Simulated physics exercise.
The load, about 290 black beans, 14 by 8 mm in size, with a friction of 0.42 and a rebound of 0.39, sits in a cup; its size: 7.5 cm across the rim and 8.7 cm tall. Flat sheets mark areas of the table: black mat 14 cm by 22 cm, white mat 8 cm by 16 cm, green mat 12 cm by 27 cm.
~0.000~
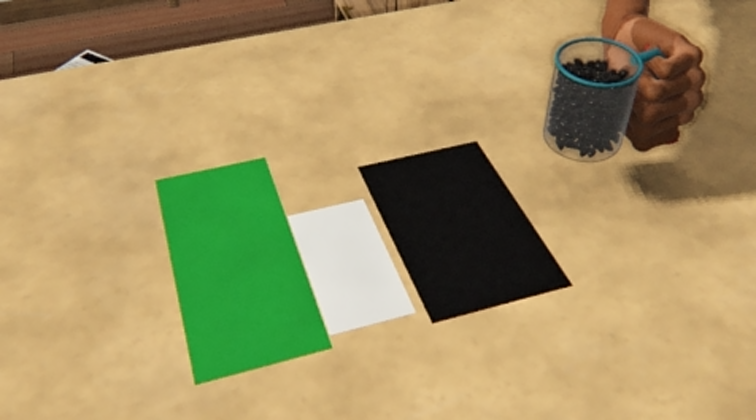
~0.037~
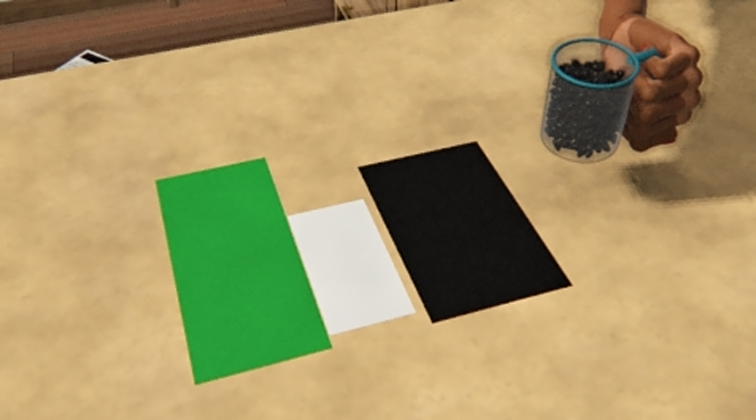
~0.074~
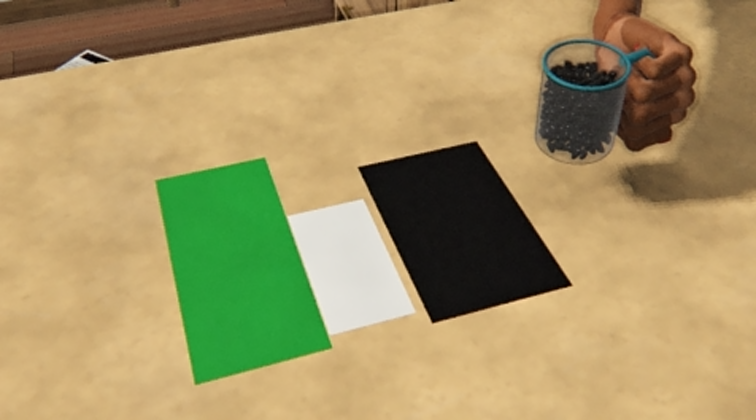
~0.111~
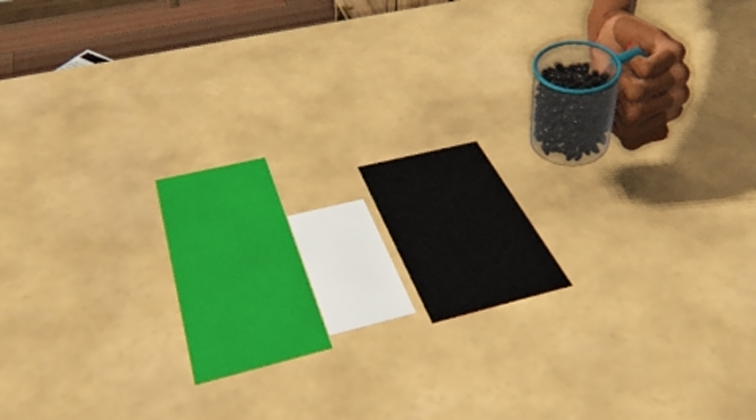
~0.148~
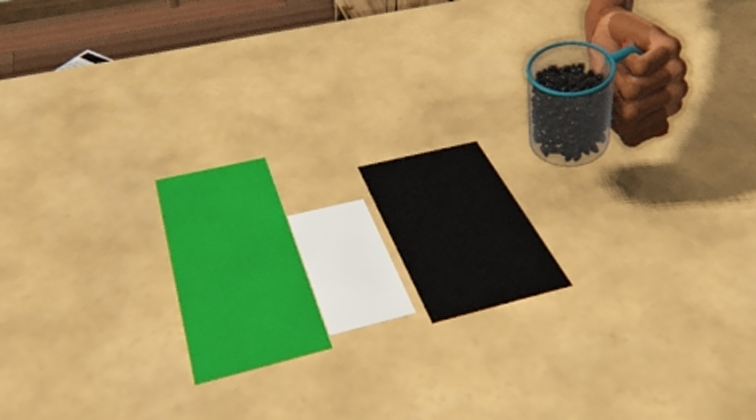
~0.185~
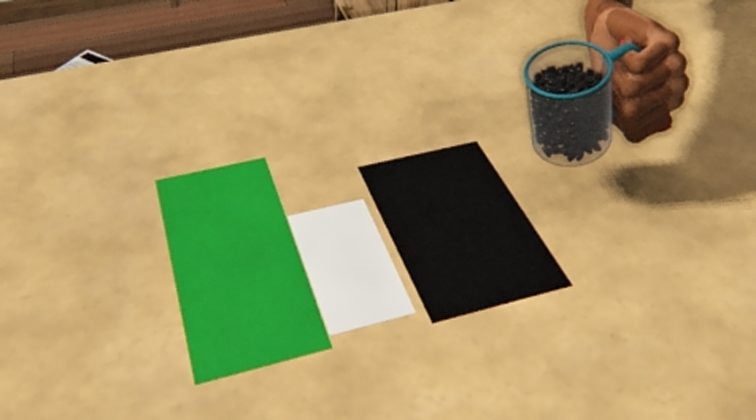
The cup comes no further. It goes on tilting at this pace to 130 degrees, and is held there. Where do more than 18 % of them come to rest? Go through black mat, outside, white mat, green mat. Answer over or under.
Black mat: Over, outside: Over, white mat: Under, green mat: Under.
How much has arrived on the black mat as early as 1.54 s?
Some 75 per cent.
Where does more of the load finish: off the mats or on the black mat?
The larger share is on the black mat.
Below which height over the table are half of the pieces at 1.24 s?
Roughly 8 cm.
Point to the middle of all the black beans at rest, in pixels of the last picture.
Around (494, 203).
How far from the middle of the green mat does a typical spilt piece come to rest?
About 32 cm.
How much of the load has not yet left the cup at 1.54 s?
About 0 per cent.
After 0.59 s, tilt 54 degrees; cup 100 %; middle of all pieces on or above the table near (574, 108).
After 0.93 s, tilt 89 degrees; cup 100 %; middle of all pieces on or above the table near (572, 109).
After 1.24 s, tilt 121 degrees; outside 5 %, cup 60 %, black mat 35 %; middle of all pieces on or above the table near (541, 148).
After 1.54 s, tilt 130 degrees; outside 25 %, black mat 75 %; middle of all pieces on or above the table near (493, 200).
At rest (3.0 s), outside 25 %, cup 0 %, green mat 0 %, black mat 70 %, white mat 0 %.
